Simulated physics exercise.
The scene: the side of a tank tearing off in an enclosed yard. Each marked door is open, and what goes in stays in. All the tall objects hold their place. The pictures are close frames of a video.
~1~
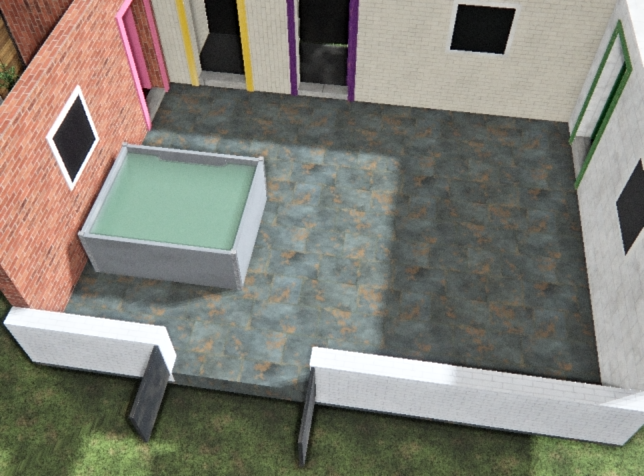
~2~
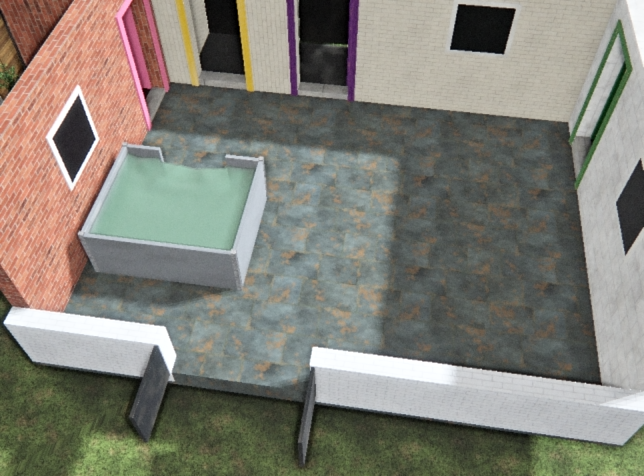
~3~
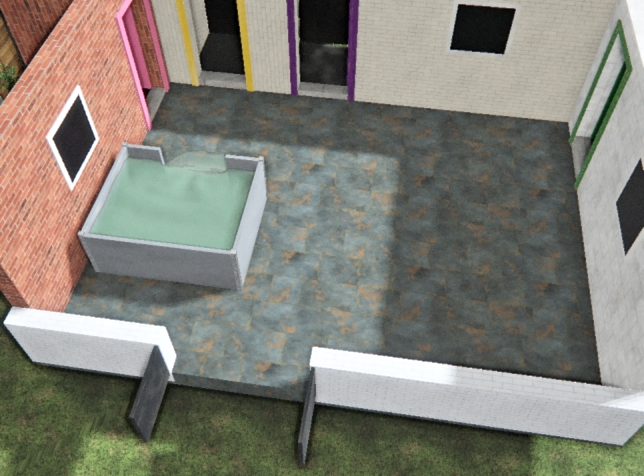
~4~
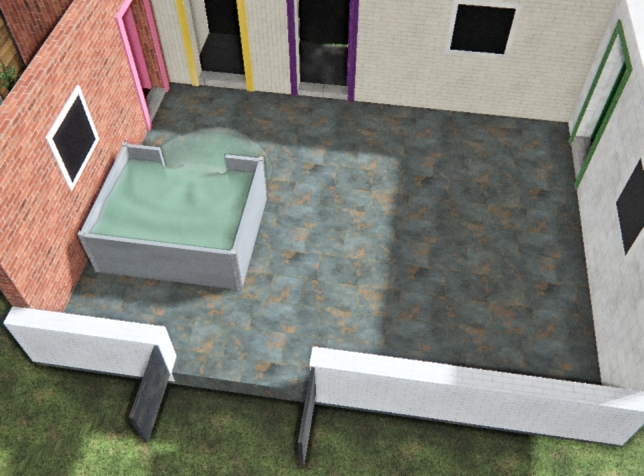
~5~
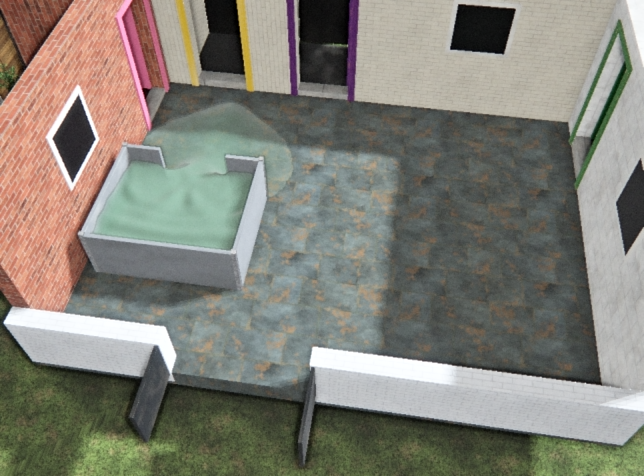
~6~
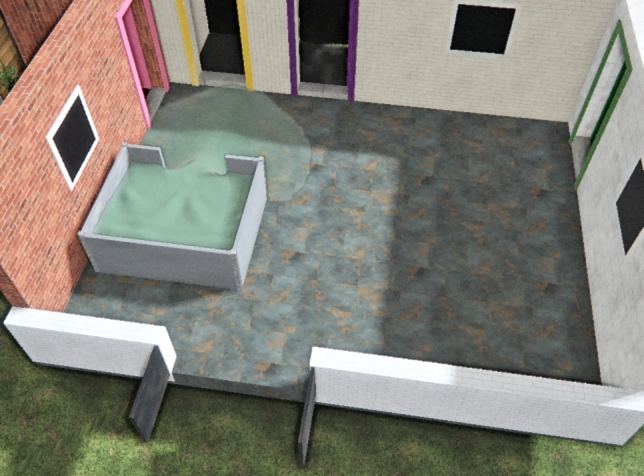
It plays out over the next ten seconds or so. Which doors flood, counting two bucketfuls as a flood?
The yellow door floods; the green door holds within the limit; the pink door floods; the purple door floods.
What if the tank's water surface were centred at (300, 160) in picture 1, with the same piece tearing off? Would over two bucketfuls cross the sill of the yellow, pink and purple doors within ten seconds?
Then: The yellow door takes less; the pink door floods; the purple door takes more.
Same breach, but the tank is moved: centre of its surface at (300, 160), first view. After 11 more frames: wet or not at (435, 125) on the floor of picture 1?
Answer: Covered.
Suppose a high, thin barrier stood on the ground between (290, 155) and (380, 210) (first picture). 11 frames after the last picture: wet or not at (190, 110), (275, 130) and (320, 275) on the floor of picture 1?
In turn: Wet, wet, no water.
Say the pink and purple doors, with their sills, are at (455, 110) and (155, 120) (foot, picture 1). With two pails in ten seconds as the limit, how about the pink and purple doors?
One by one: The pink door keeps below it, the purple door floods.
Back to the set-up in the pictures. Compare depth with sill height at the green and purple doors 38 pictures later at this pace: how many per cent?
About 70 and 90 per cent.
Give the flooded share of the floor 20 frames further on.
Near 40 in a hundred.
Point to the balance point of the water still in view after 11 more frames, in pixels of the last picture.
Roughly at (217, 181).
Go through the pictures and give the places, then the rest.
The water tank at (177, 199) is whole and still, in the first frame.
The front is at a hidden place, out from the gap on the water tank's far side, in the second frame.
The front is at a hidden place, out from the gap on the water tank's far side, in the third frame.
Water pours out on the water tank's far side and has run to (234, 133), in the fourth frame.
Water pours out on the water tank's far side and has run to (226, 105), in the fifth frame.
Water pours out on the water tank's far side and has run to (215, 88), in the sixth frame.
A moment on, water covers 25 % of the floor; the yellow door over two buckets in, the green door not reached, the pink door under two buckets in, the purple door under two buckets in.
Next, water covers 25 % of the floor; the yellow door far over two buckets in, the green door not reached, the pink door over two buckets in, the purple door over two buckets in.
Then, water covers 40 % of the floor; the yellow door far over two buckets in, the green door wet at the sill, nothing in, the pink door far over two buckets in, the purple door over two buckets in.
Later, water covers 60 % of the floor; the yellow door far over two buckets in, the green door wet at the sill, nothing in, the pink door far over two buckets in, the purple door over two buckets in.
In the end, water covers 85 % of the floor; the yellow door far over two buckets in, the green door wet at the sill, nothing in, the pink door far over two buckets in, the purple door over two buckets in.
